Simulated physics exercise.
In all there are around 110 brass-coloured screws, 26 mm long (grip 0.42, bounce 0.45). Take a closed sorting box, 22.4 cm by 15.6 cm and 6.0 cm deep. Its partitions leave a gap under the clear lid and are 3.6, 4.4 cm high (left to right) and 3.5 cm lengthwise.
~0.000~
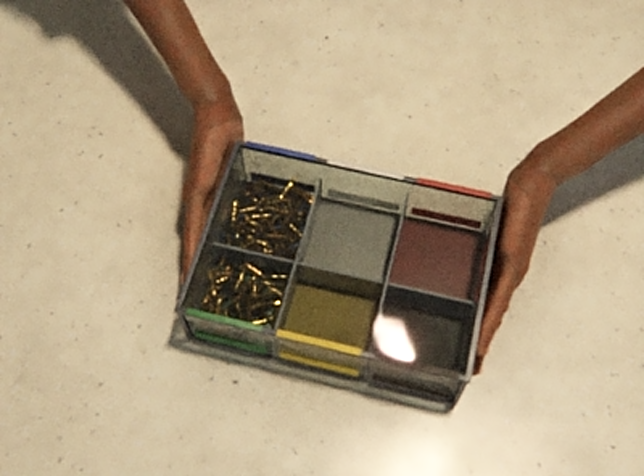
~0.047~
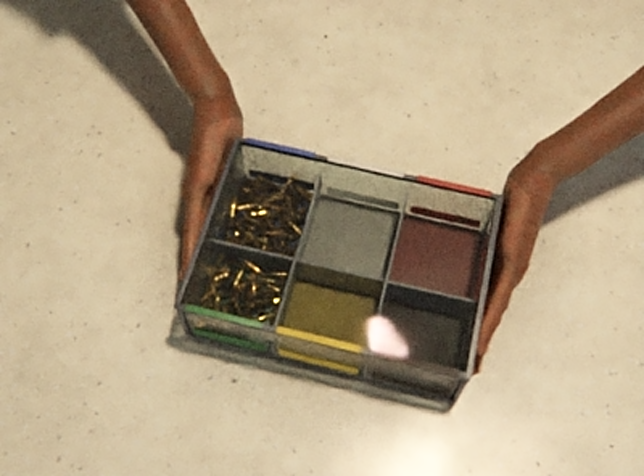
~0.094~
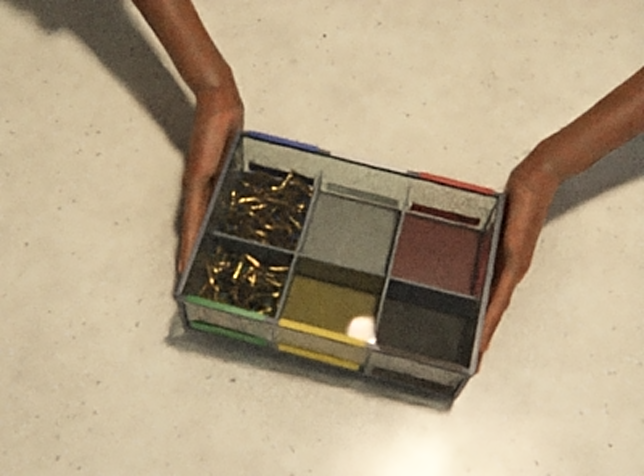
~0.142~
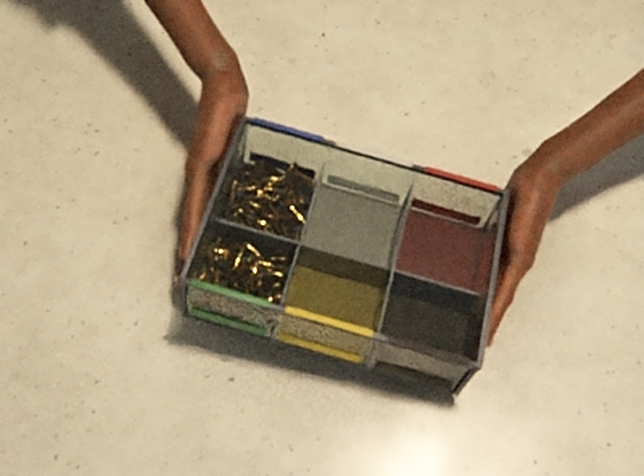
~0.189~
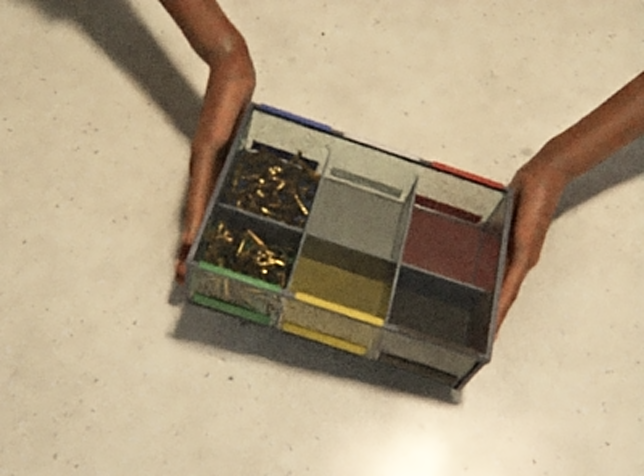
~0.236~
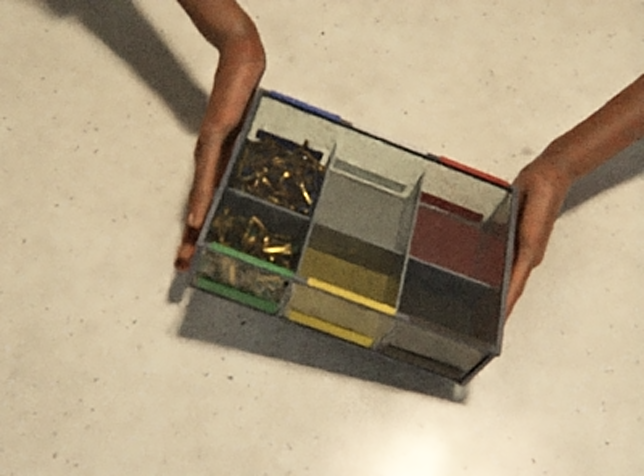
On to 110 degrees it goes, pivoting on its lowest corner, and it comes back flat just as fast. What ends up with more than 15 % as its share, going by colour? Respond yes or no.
Red compartment: Yes; blue compartment: Yes; green compartment: No; yellow compartment: No; white compartment: Yes; black compartment: No.
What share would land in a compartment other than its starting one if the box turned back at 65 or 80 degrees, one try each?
Around 10 and 30 in a hundred, respectively.
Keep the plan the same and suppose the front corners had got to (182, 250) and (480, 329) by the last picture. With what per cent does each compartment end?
It comes out as red at 0 percent, blue at 75 percent, green at 0 percent, yellow at 0 percent, white at 25 percent and black at 0 percent.
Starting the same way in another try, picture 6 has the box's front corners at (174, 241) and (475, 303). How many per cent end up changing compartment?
About 40 per cent.
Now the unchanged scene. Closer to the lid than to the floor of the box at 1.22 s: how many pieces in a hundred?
Share: Approx. 70 %.
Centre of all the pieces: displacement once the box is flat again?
About 10.5 cm.
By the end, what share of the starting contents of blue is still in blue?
Around 50 per cent of it.
After 1.22 s, tilt 110 degrees; red 15 %, blue 45 %, green 20 %, yellow 5 %, white 15 %.
After 1.87 s, tilt 49 degrees; red 35 %, blue 30 %, white 35 %.
After 2.56 s, tilt 0 degrees; red 35 %, blue 30 %, white 35 %.
In the end, at 3.1 s, red 35 %, blue 30 %, green 0 %, yellow 0 %, white 35 %, black 0 %.
